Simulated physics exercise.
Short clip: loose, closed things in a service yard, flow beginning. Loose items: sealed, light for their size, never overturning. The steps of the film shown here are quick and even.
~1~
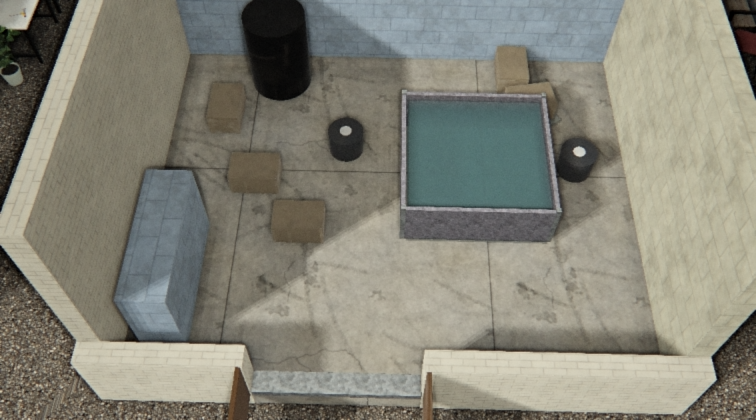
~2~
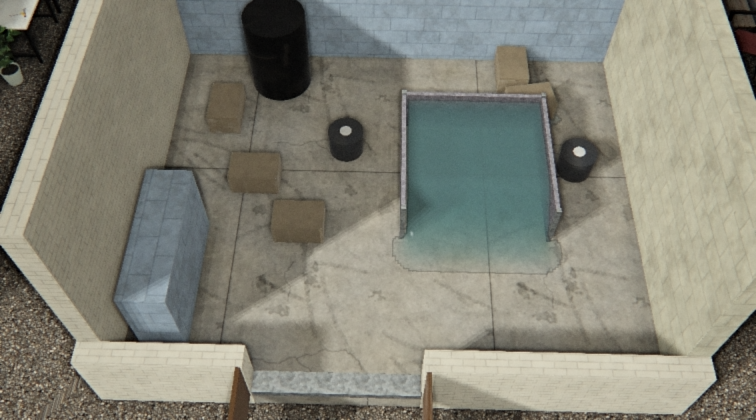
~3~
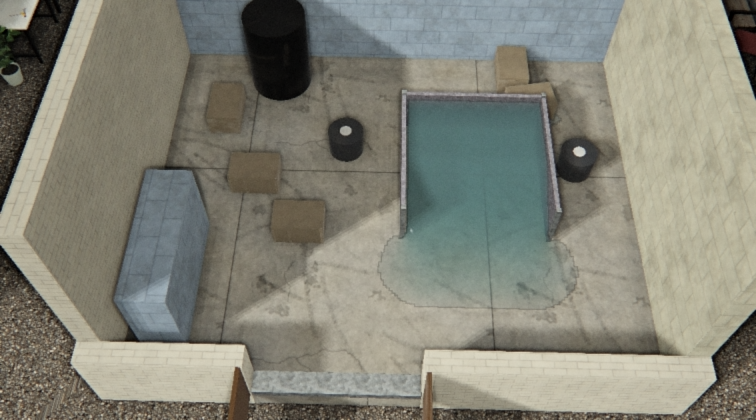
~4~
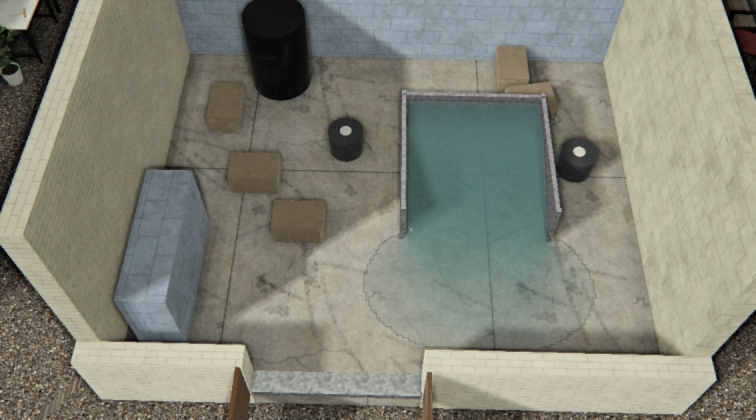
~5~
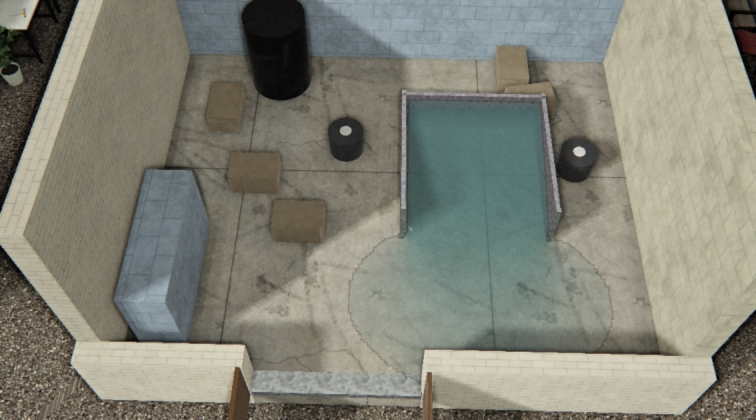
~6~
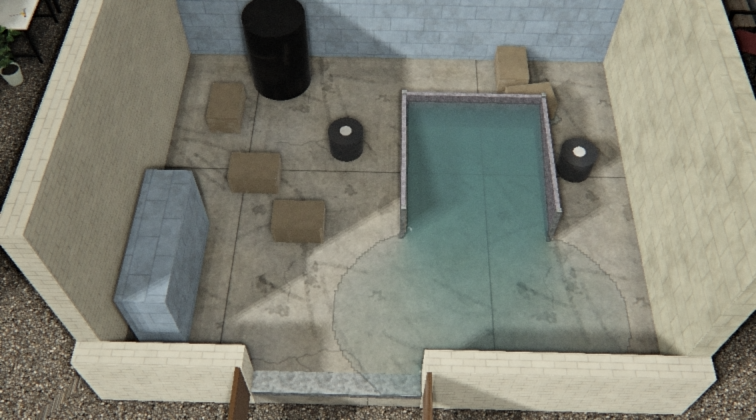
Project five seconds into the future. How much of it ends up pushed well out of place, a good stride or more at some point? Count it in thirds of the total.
Share shifted well: Low, below a third.
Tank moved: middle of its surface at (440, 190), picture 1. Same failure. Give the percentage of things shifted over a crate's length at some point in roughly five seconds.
About 0 %.
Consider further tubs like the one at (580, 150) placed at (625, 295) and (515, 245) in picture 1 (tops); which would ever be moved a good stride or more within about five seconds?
First one cleared the mark, second one cleared the mark.
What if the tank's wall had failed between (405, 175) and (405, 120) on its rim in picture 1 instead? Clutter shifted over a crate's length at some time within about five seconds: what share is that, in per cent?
Close to 60 in a hundred.
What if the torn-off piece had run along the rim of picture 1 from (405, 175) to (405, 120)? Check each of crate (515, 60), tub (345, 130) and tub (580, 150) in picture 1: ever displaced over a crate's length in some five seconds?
Lab note - in sequence: Never that far; made it that far; never that far.
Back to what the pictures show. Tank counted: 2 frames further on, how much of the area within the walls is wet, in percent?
35 per cent, roughly.
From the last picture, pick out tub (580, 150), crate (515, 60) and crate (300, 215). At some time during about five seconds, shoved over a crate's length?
Working through them in turn, I get shoved clear, never that far off, then never that far off.
A moment on, 0 of 7 are well off their spots; 0 afloat.
Next, 0 of 7 are well off their spots; 0 afloat.
Later, 1 of 7 are well off their spots; 0 afloat.
In the end, 1 of 7 are well off their spots, and 1 have been at some point; 1 afloat.
